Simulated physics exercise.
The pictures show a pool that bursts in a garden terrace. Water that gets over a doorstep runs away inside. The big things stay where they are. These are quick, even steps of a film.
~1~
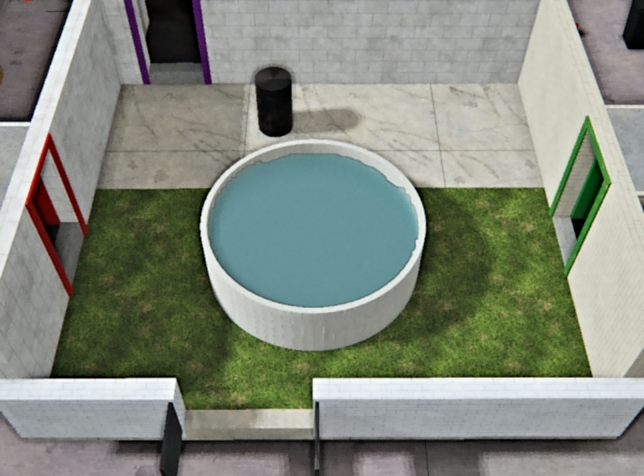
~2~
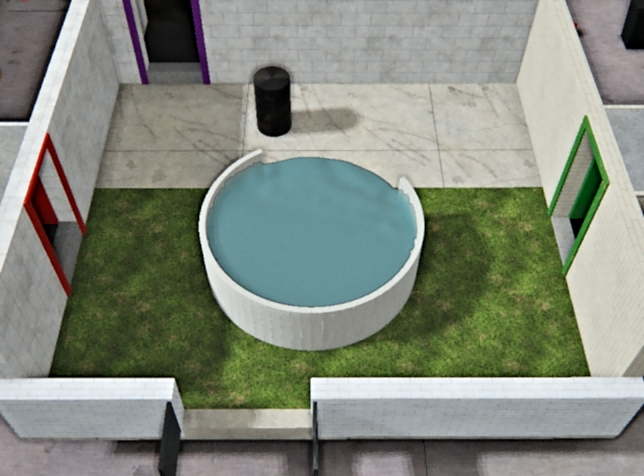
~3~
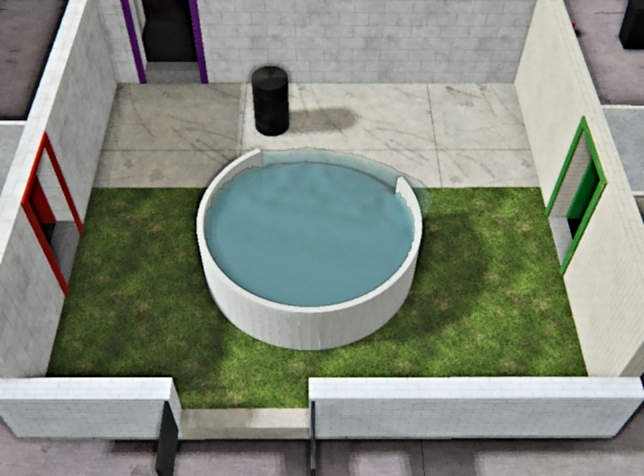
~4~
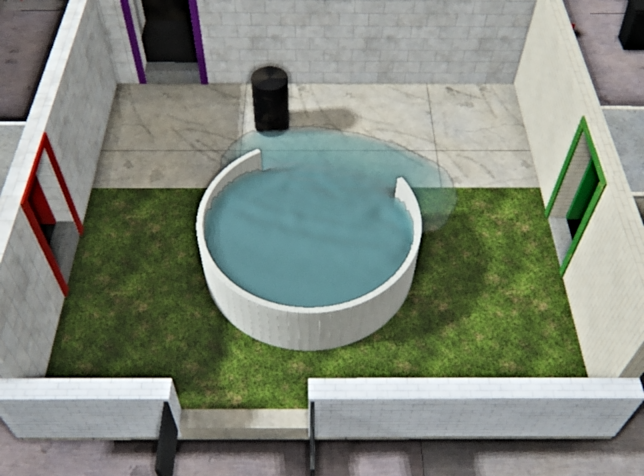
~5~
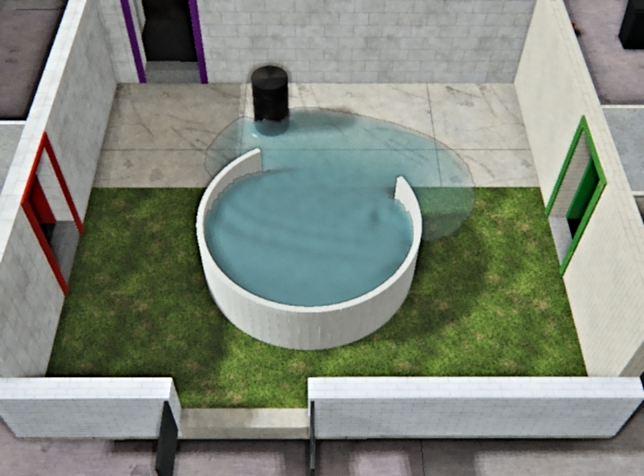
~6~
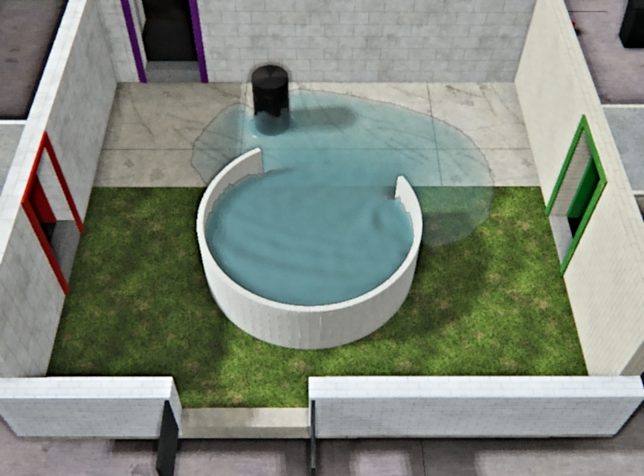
A round white pool in a walled garden terrace broke open along its far side, and water poured through the gap, spreading over the pale paving and grass and around a black post.
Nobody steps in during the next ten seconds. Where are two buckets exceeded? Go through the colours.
One by one: The purple door holds within the limit; the green door floods; the red door holds within the limit.
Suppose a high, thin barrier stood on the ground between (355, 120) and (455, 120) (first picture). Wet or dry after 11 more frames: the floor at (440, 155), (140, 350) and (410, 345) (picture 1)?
One after the other: Awash, dry, free of water.
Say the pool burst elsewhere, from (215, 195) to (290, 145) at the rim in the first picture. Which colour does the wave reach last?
Last comes the one in green.
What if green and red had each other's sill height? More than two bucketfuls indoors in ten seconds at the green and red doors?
One by one: Green takes less; red is over.
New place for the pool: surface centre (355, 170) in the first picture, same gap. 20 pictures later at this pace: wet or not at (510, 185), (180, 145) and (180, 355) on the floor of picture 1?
As listed: Flooded, under water, no water.
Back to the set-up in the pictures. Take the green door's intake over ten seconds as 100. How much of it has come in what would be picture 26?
Close to 5 %.
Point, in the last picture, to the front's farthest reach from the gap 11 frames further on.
I would point to (118, 83).
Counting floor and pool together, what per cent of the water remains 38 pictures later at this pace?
Near 98 in a hundred.
A moment on, water covers 45 % of the floor; the purple door wet at the sill, nothing in, the green door not reached, the red door not reached.
Next, water covers 50 % of the floor; the purple door wet at the sill, nothing in, the green door not reached, the red door not reached.
Then, water covers 60 % of the floor; the purple door wet at the sill, nothing in, the green door under two buckets in, the red door not reached.
Later, water covers 100 % of the floor; the purple door wet at the sill, nothing in, the green door over two buckets in, the red door wet at the sill, nothing in.
In the end, water covers 100 % of the floor; the purple door wet at the sill, nothing in, the green door far over two buckets in, the red door wet at the sill, nothing in.
